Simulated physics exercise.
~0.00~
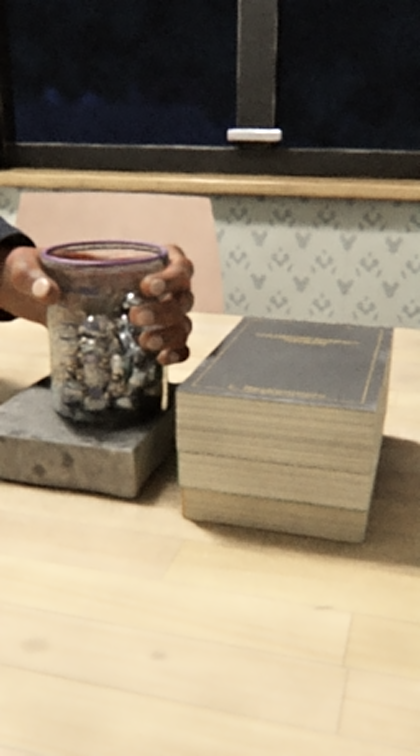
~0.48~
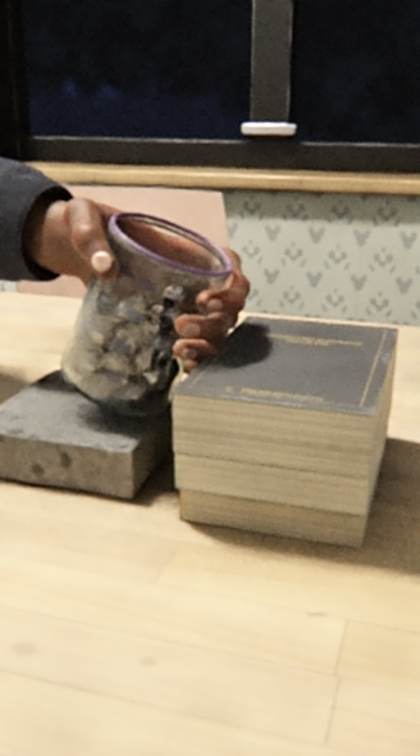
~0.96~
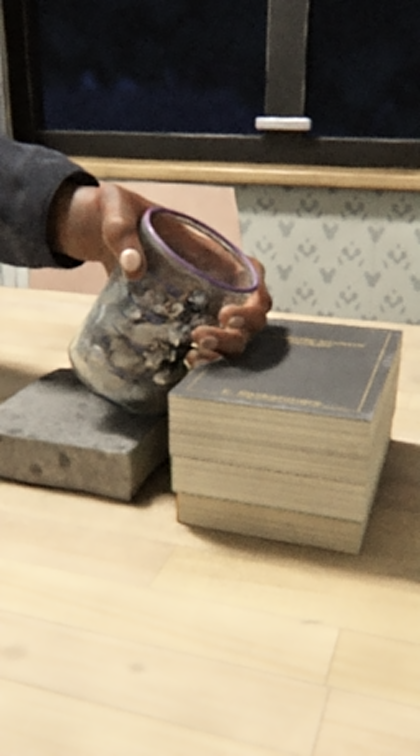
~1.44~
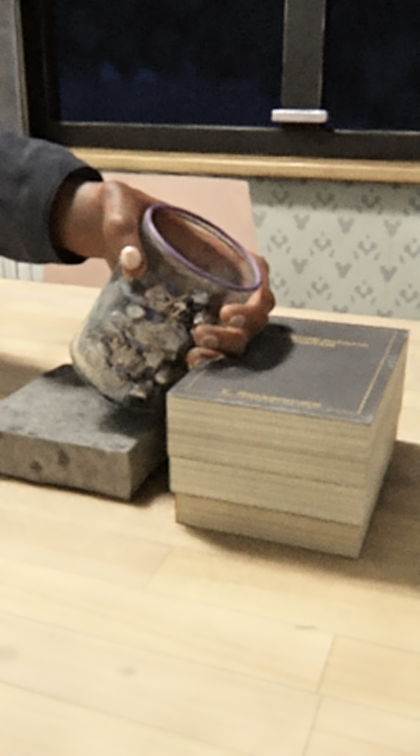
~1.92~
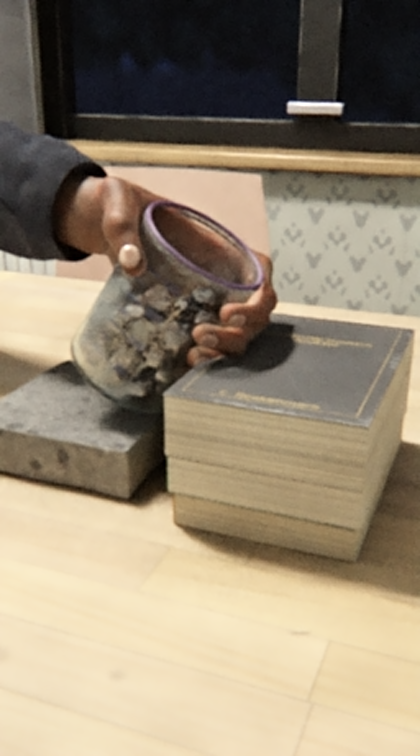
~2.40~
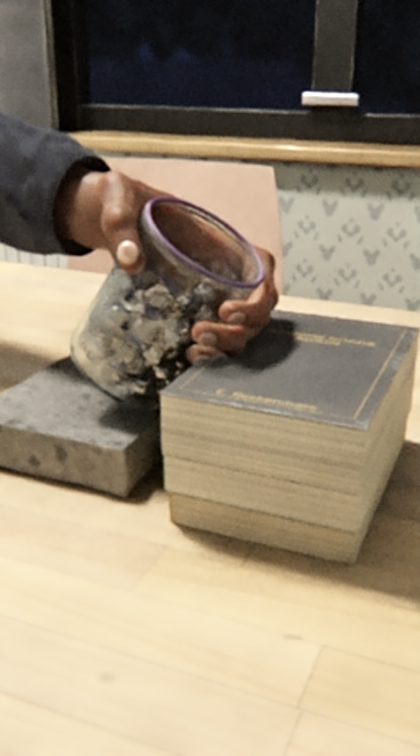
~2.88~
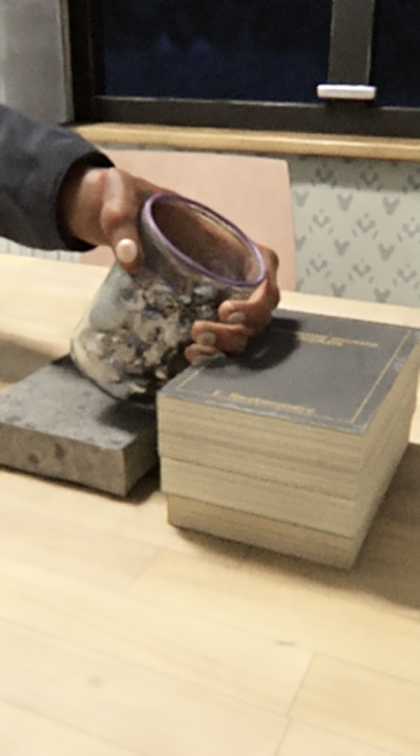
A hand held an open glass jar of small, shiny dark pieces upright on a gray slab, then tipped it to the right toward a stack of books and kept it leaning there, with the pieces still inside.
